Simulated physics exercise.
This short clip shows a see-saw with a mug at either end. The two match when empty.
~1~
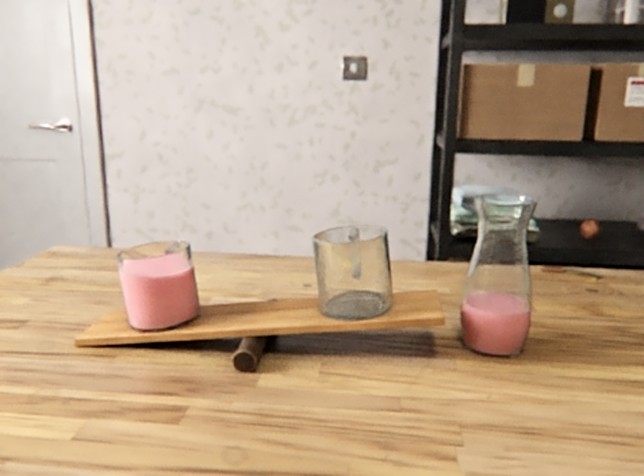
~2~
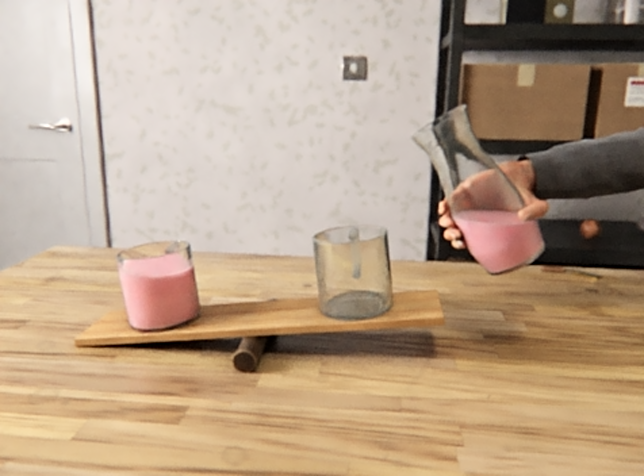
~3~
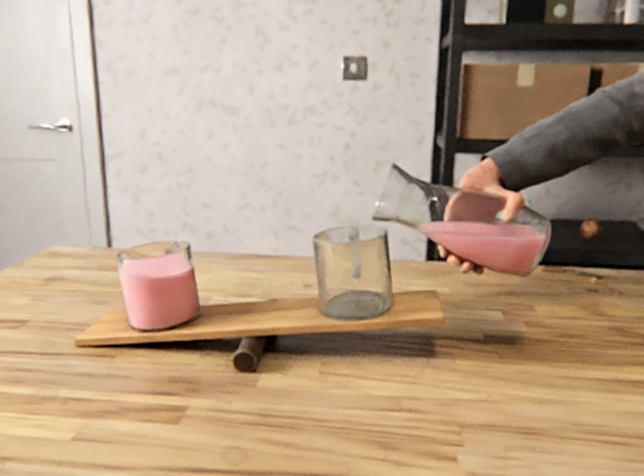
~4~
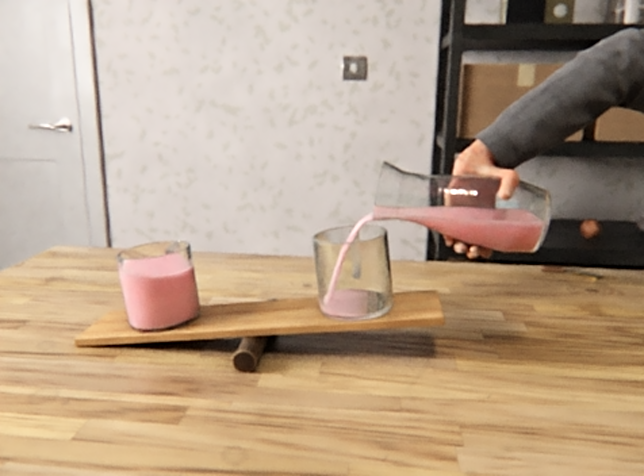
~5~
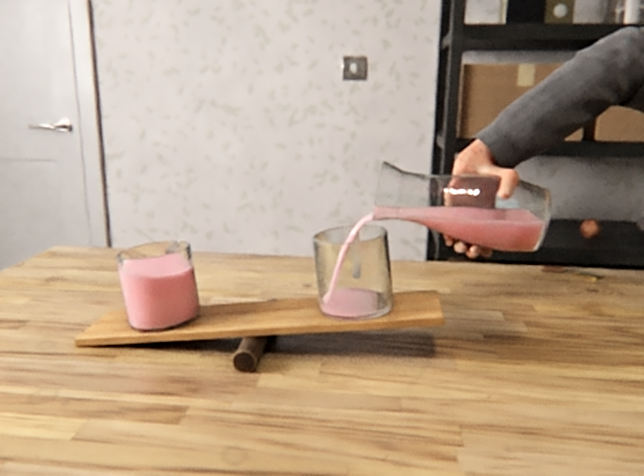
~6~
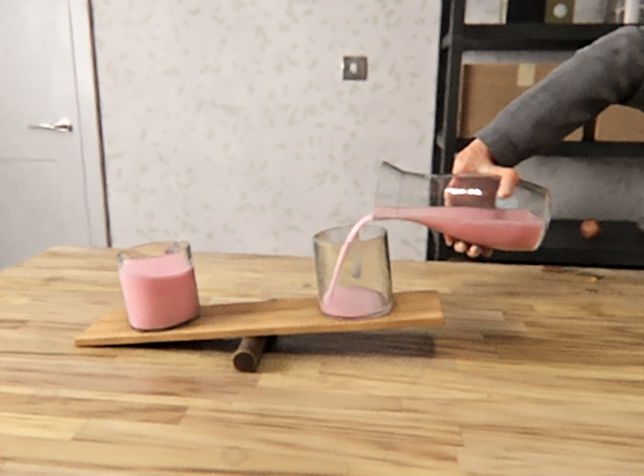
Hand lifting a glass carafe of pink liquid and pouring a thin stream into the right glass on a motionless wooden see-saw.
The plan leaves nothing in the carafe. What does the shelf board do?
Still the same.
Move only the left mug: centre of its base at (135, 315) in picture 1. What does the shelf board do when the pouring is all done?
What follows: It stays still.
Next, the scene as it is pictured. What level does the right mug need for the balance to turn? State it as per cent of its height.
Roughly 70 per cent.
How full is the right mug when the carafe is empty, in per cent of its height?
Reading: Roughly 50 percent.
Shortly, the right mug is about a quarter full; the shelf board leans as before.
Then, the right mug is about half full; the shelf board leans as before.
At the finish, the right mug is about half full; the shelf board leans as before.
